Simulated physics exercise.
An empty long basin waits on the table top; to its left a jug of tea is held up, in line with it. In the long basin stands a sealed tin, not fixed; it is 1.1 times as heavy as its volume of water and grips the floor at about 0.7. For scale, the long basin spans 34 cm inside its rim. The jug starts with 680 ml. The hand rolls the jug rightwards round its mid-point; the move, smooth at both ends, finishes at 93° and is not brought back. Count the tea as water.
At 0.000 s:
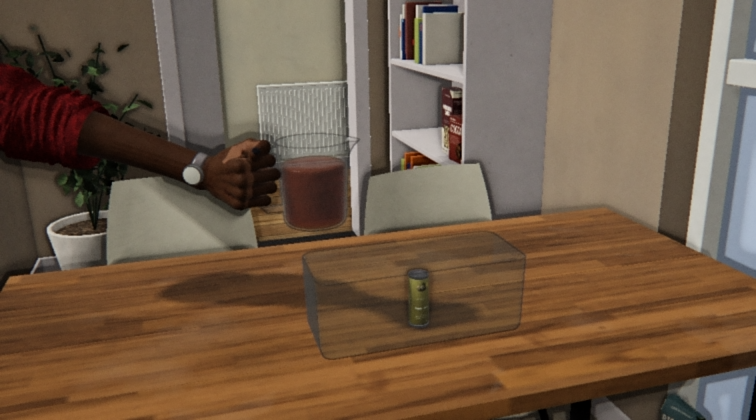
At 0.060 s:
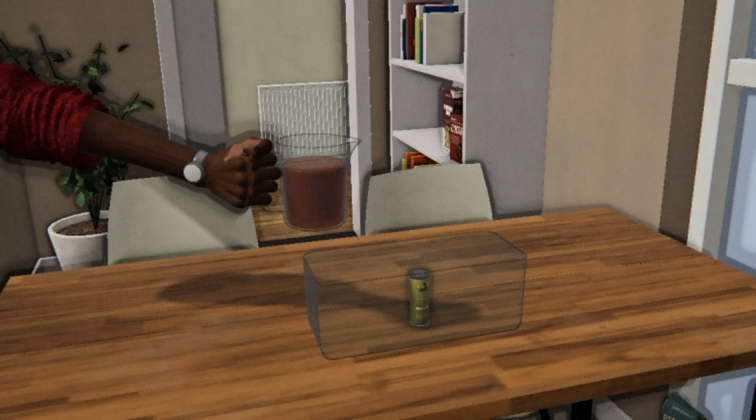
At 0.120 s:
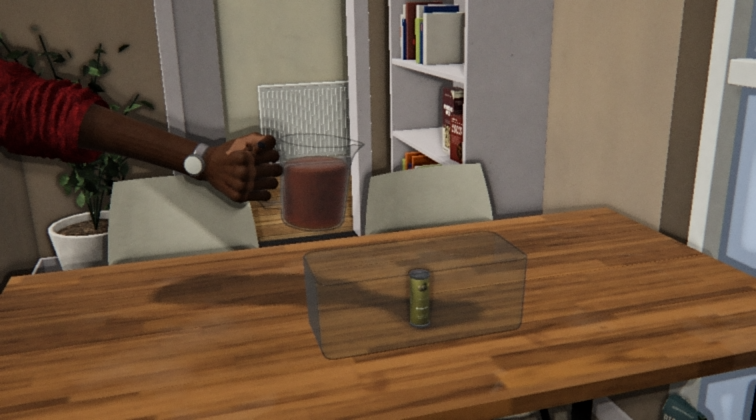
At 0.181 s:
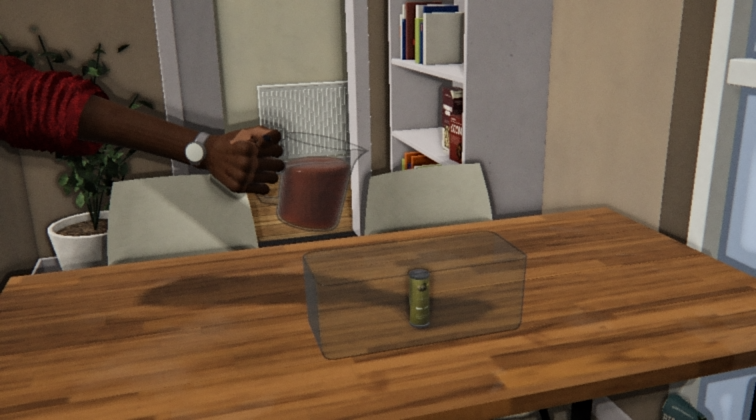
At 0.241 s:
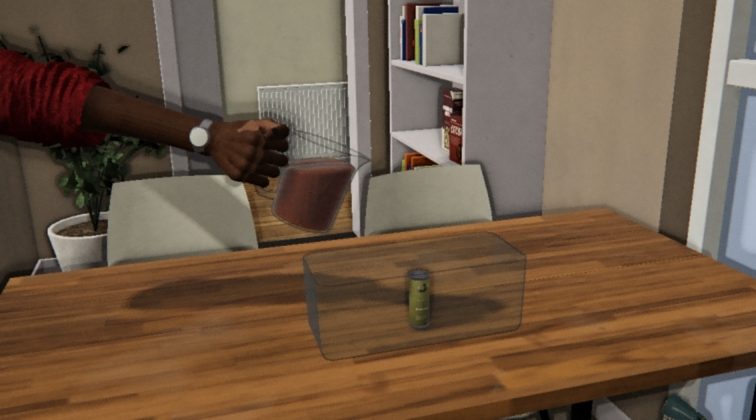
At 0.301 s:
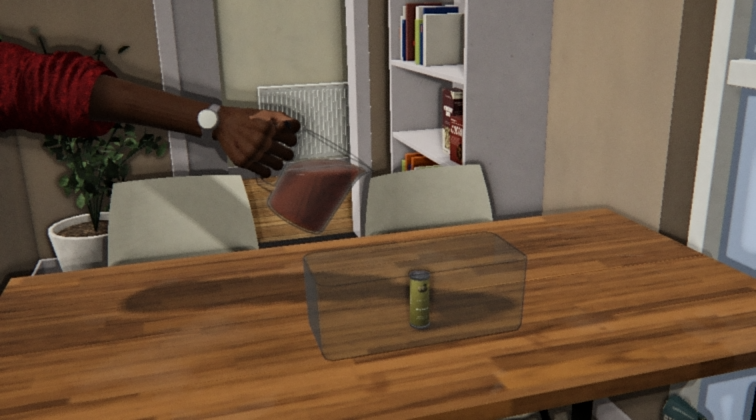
The clip opens on a hand holding a clear jug of reddish-brown tea above a wooden table, left of a clear long basin, with a small green tin also in view. The jug stays upright at first, then the hand rolls it rightwards, slightly and then more steeply, the tea shifting toward its right rim.
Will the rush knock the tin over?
The tin goes over.
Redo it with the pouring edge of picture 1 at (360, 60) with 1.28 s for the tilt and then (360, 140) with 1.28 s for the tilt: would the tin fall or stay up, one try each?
First it keeps standing; then it topples.
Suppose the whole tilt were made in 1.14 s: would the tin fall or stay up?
Then it goes over.
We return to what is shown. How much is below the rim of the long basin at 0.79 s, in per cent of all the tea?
Some 50 per cent.
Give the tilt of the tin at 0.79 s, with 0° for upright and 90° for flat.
About 0°.
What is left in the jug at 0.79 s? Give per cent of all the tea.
About 30 per cent.
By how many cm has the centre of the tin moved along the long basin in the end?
About 9.5 cm.
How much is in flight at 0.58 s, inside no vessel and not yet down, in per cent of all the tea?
Some 20 per cent.
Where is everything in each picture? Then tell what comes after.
In the first picture, it leans 0°; its right rim is at (360, 138); the tea meets the walls at (279, 166) and (344, 160); the long basin's rim runs from (309, 270) to (509, 244); the tin's top is at (419, 276).
In the second picture, it leans 2°; its right rim is at (361, 139); the tea meets the walls at (280, 165) and (345, 160).
In the third picture, it leans 6°; its right rim is at (365, 143); the tea meets the walls at (282, 165) and (347, 161).
In the fourth picture, it leans 13°; its right rim is at (368, 149); the tea meets the walls at (283, 166) and (350, 161).
In the fifth picture, it leans 22°; its right rim is at (372, 159); the tea meets the walls at (283, 173) and (354, 163).
In the sixth picture, it leans 33°; its right rim is at (375, 170); the tea meets the walls at (279, 178) and (363, 166).
After 0.58 s the tilt is 83° and 72 per cent is still to pour; the tin stands where it began.
After 0.79 s the tilt is 93° and 30 per cent is still to pour; the tin stands 3 cm from where it began.
After 1.00 s the tilt is 93° and 11 per cent is still to pour; the tin lies on its side.
After 1.24 s the tilt is 93° and 4 per cent is still to pour; the tin lies on its side.
In the end the tin lies on its side.
